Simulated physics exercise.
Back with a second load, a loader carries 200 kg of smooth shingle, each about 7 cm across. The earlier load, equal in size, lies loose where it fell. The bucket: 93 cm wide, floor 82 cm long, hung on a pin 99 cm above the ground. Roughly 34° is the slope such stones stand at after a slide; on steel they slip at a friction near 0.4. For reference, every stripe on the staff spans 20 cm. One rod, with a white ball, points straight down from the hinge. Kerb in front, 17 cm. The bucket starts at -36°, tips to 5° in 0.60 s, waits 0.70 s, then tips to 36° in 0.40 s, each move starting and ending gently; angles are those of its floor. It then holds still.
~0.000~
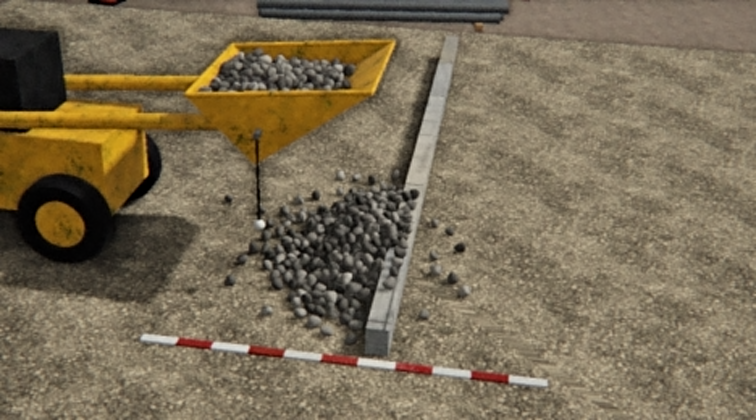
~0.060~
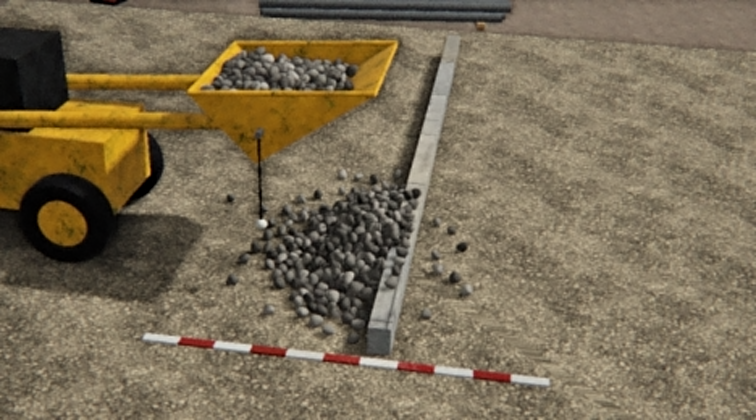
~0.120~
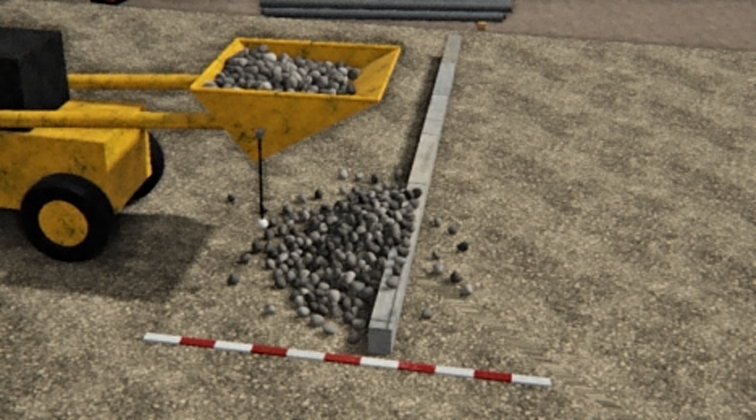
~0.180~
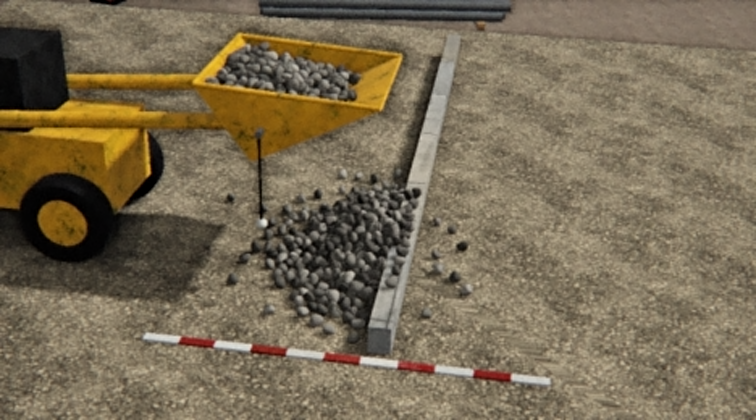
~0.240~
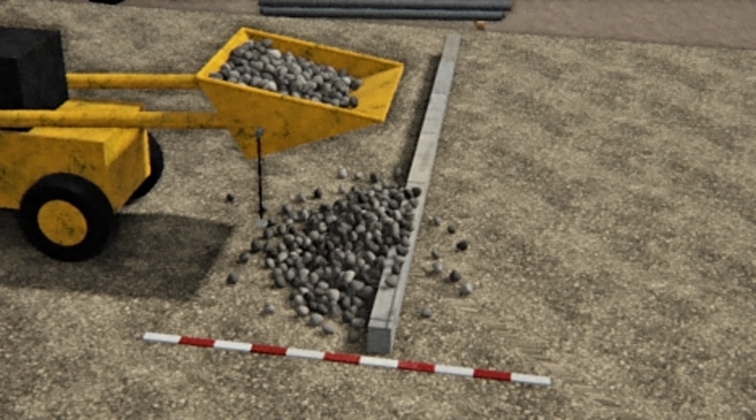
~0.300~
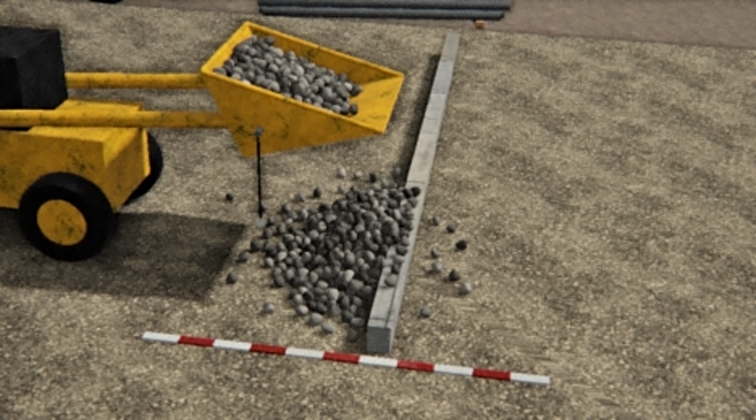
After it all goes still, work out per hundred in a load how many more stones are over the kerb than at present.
Around 58 stones per hundred.
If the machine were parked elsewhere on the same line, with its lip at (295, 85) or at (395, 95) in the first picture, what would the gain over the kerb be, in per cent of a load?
About 0 per cent from the first spot and 85 per cent from the second.
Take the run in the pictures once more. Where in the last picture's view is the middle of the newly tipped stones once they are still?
In the last view, about pixel (426, 245).
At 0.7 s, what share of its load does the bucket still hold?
Around 100 in a hundred.
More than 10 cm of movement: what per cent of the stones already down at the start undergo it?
Close to 10 per cent.
After 0.4 s the floor is at -1°; in per cent of one load, 100 in the bucket, 98 on this side of the kerb, 2 over the kerb; the foremost stones are at (446, 260).
After 0.7 s the floor is at 5°; in per cent of one load, 100 in the bucket, 98 on this side of the kerb, 2 over the kerb; the foremost stones are at (446, 260).
After 2.2 s the floor is at 36°; in per cent of one load, 22 in the bucket, 156 on this side of the kerb, 22 over the kerb; the foremost stones are at (504, 267).
After 4.6 s the floor is at 36°; in per cent of one load, 0 in the bucket, 140 on this side of the kerb, 60 over the kerb; the foremost stones are at (580, 278). Net gain over the kerb, 58.
